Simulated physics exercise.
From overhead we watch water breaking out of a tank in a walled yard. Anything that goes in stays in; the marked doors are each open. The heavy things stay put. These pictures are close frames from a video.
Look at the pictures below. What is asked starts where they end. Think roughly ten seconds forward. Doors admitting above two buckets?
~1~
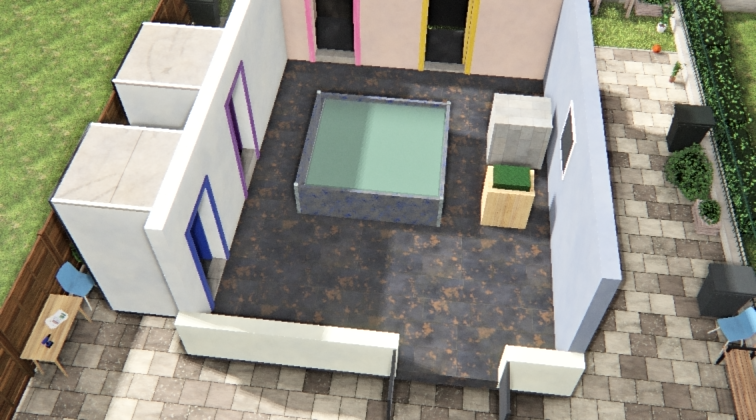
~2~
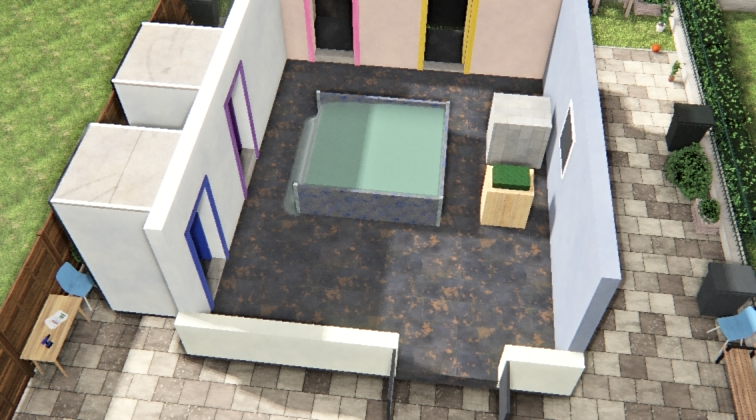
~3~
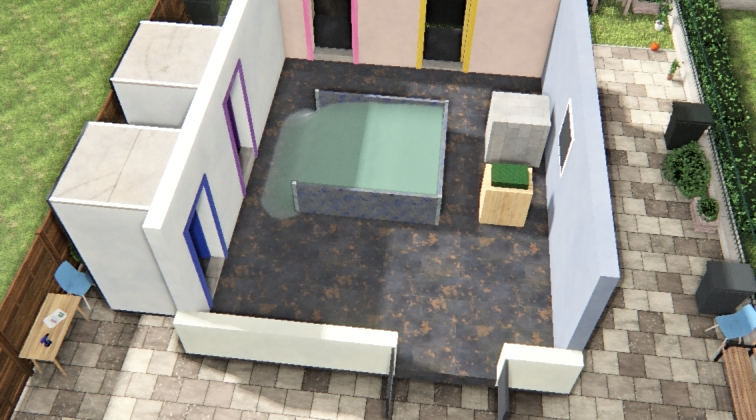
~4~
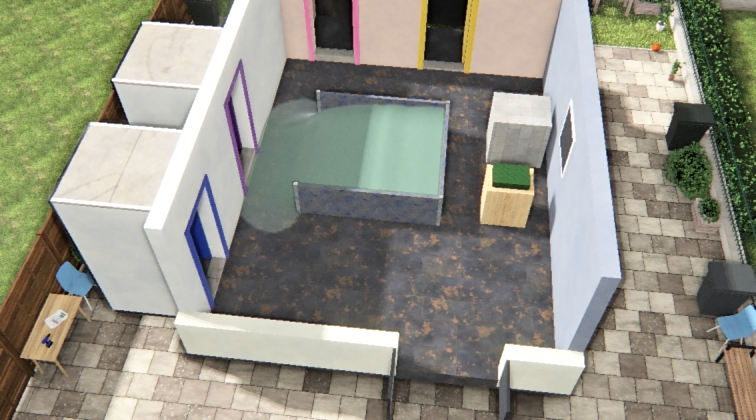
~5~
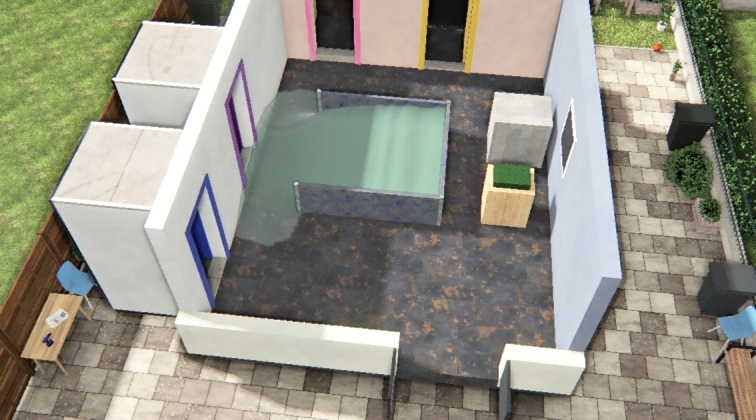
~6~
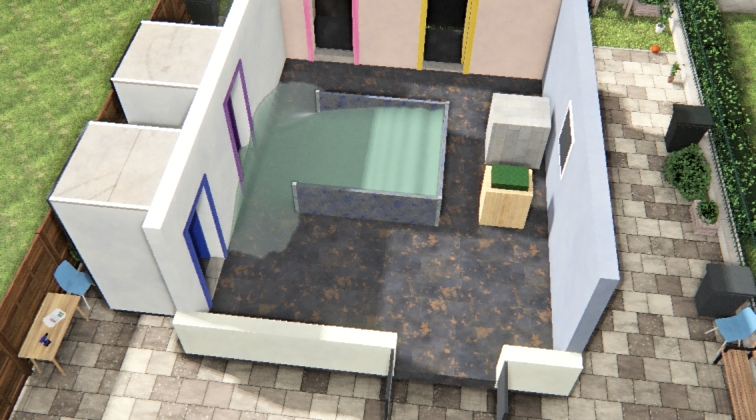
Yellow door above, purple door above, blue door above, pink door above.
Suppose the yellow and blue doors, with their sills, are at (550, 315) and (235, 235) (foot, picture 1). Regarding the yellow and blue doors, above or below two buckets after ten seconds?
Taking them in turn, the yellow door crosses the limit and the blue door crosses the limit.
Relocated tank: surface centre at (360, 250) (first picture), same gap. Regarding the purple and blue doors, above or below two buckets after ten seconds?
My reading: The purple door falls short; the blue door overshoots it.
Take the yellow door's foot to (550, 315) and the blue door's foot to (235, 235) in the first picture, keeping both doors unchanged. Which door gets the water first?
It is the purple door.
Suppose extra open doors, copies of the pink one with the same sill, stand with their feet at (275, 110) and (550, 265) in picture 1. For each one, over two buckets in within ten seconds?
Order as asked: Gets beyond it, remains below.
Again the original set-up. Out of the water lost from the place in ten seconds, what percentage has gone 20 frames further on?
Approximately 50 in a hundred, I think.
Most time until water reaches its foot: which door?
That would be the yellow door.
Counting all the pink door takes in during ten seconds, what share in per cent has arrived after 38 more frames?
Near 100 in a hundred.
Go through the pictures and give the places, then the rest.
The first picture shows the water tank at (376, 146) is whole and still.
In the second picture, the front is at a hidden place, out from the gap at (311, 156).
In the third picture, water pours out at (310, 156) and has run to (308, 112).
In the fourth picture, the front is at (294, 103), out from the gap at (311, 158).
In the fifth picture, water pours out at (312, 157) and has run to (277, 95).
In the sixth picture, water pours out at (310, 158) and has run to (279, 84).
A moment on, water covers 20 % of the floor; the yellow door not reached, the purple door over two buckets in, the blue door wet at the sill, nothing in, the pink door not reached.
Next, water covers 35 % of the floor; the yellow door not reached, the purple door far over two buckets in, the blue door under two buckets in, the pink door under two buckets in.
Then, water covers 65 % of the floor; the yellow door wet at the sill, nothing in, the purple door far over two buckets in, the blue door over two buckets in, the pink door far over two buckets in.
Later, water covers 95 % of the floor; the yellow door under two buckets in, the purple door far over two buckets in, the blue door over two buckets in, the pink door far over two buckets in.
In the end, water covers 100 % of the floor; the yellow door over two buckets in, the purple door far over two buckets in, the blue door far over two buckets in, the pink door far over two buckets in.
